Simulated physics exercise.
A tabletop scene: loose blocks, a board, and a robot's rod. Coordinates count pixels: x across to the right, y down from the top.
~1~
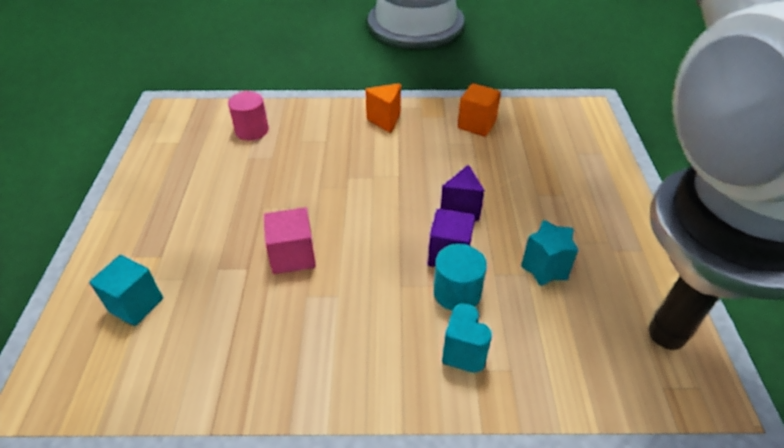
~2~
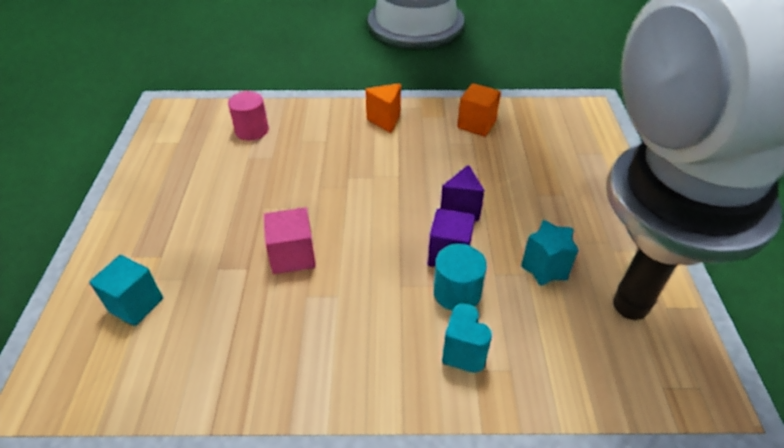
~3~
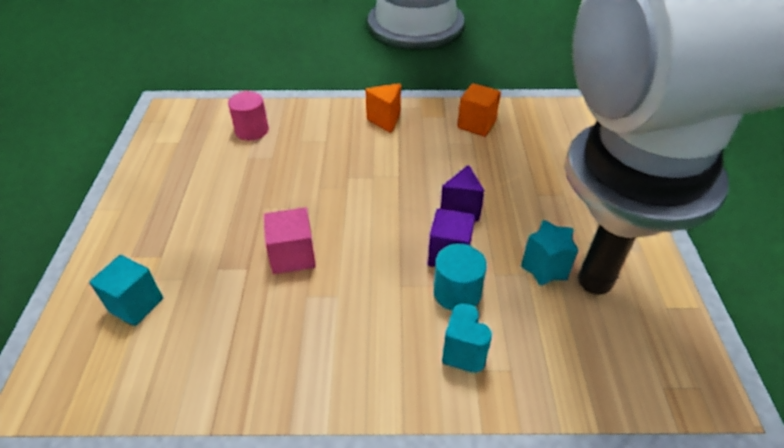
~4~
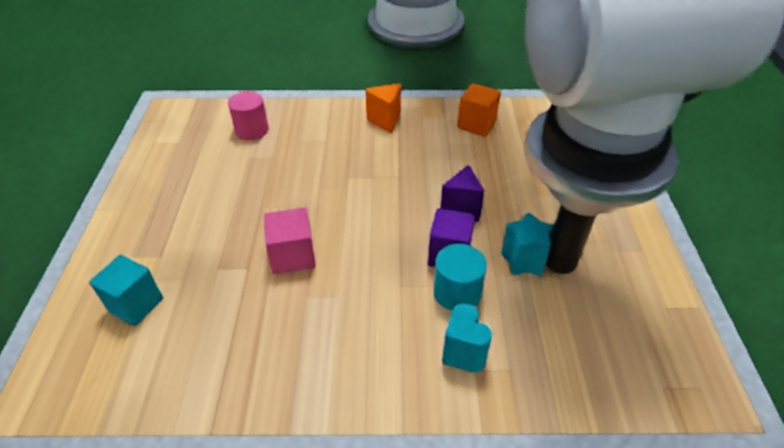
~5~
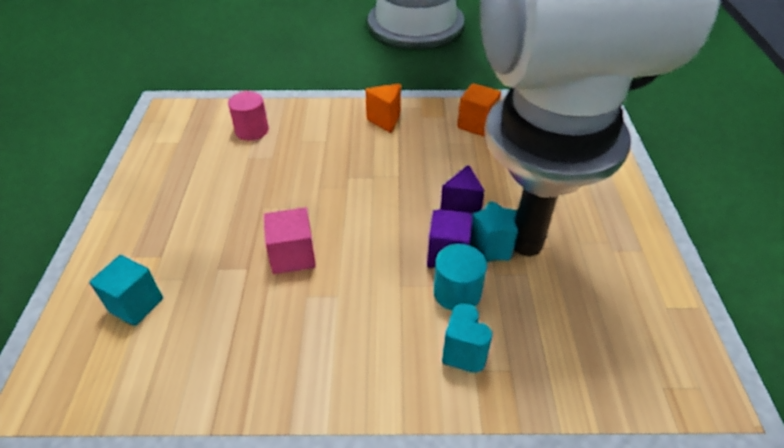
A robot arm moved its dark rod leftward across the wooden table, reached the turquoise star, and pushed it left and slightly away until it sat beside the purple square block, while the other blocks stayed put.
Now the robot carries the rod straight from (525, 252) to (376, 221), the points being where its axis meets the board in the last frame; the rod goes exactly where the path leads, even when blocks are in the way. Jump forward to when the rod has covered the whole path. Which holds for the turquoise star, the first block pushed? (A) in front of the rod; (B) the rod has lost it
A.
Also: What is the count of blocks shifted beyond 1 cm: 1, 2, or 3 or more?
It should be two, as far as I can tell.
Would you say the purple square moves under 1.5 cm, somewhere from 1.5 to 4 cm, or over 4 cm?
It moves more than 4 cm.
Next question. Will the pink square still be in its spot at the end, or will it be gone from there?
The block in question stays where it was by the end.
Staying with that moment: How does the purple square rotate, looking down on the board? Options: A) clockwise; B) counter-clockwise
B - counter-clockwise.
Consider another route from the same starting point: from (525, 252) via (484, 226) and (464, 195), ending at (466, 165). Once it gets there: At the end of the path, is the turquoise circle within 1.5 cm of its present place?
It seems so.
On the path given first. One third of the way, rod (475, 233); purple square (412, 224), turned 40° anticlockwise; turquoise star (444, 205).
Two thirds of the way, rod (424, 223); purple square (392, 227), turned 70° anticlockwise; turquoise star (393, 192).
At the end, rod (375, 214); pink square not moved; purple square (392, 227), turned 70° anticlockwise; purple triangular block not moved; turquoise star (344, 183).
